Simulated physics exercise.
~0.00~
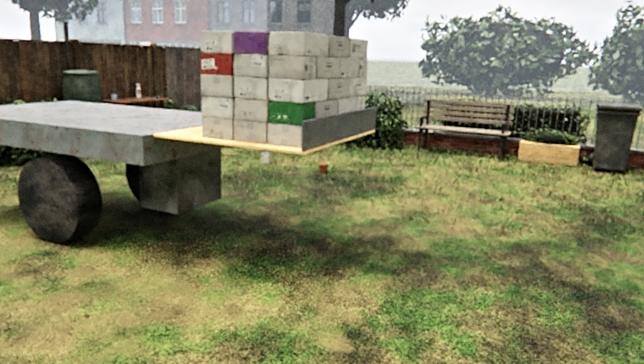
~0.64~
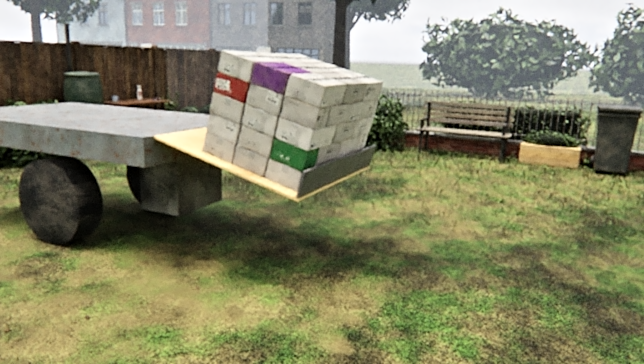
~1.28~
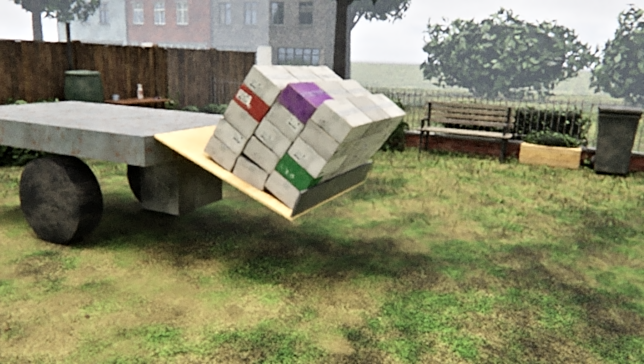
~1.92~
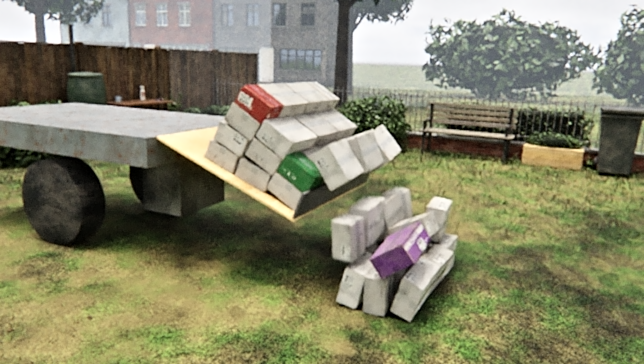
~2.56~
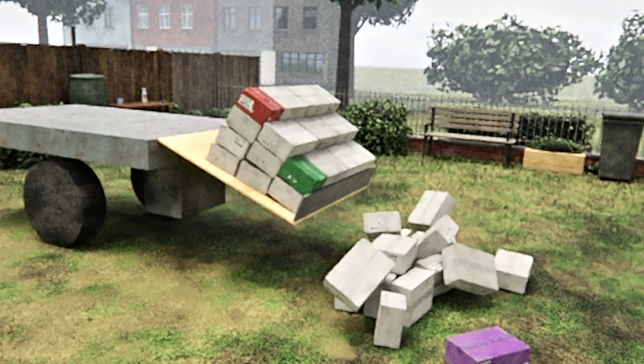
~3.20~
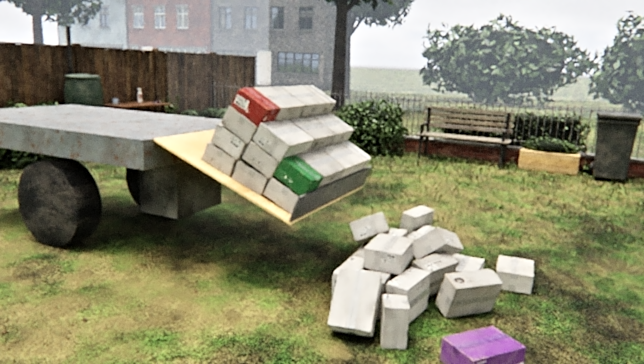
To begin with, pale parcels, with one red, one purple and one green among them, stand neatly stacked on a level flap at the end of a flat-bed in a grassy yard. The flap tips down toward the right, and the whole stack tilts with it. The parcels then lean further, their rows skewing down the slope. The upper and right-hand part of the load, including the purple parcel, tumbles onto the grass and scatters. Finally the flap stays sloped, with the red and green parcels still aboard among the leaning remainder, while the purple one lies nearest on the ground.
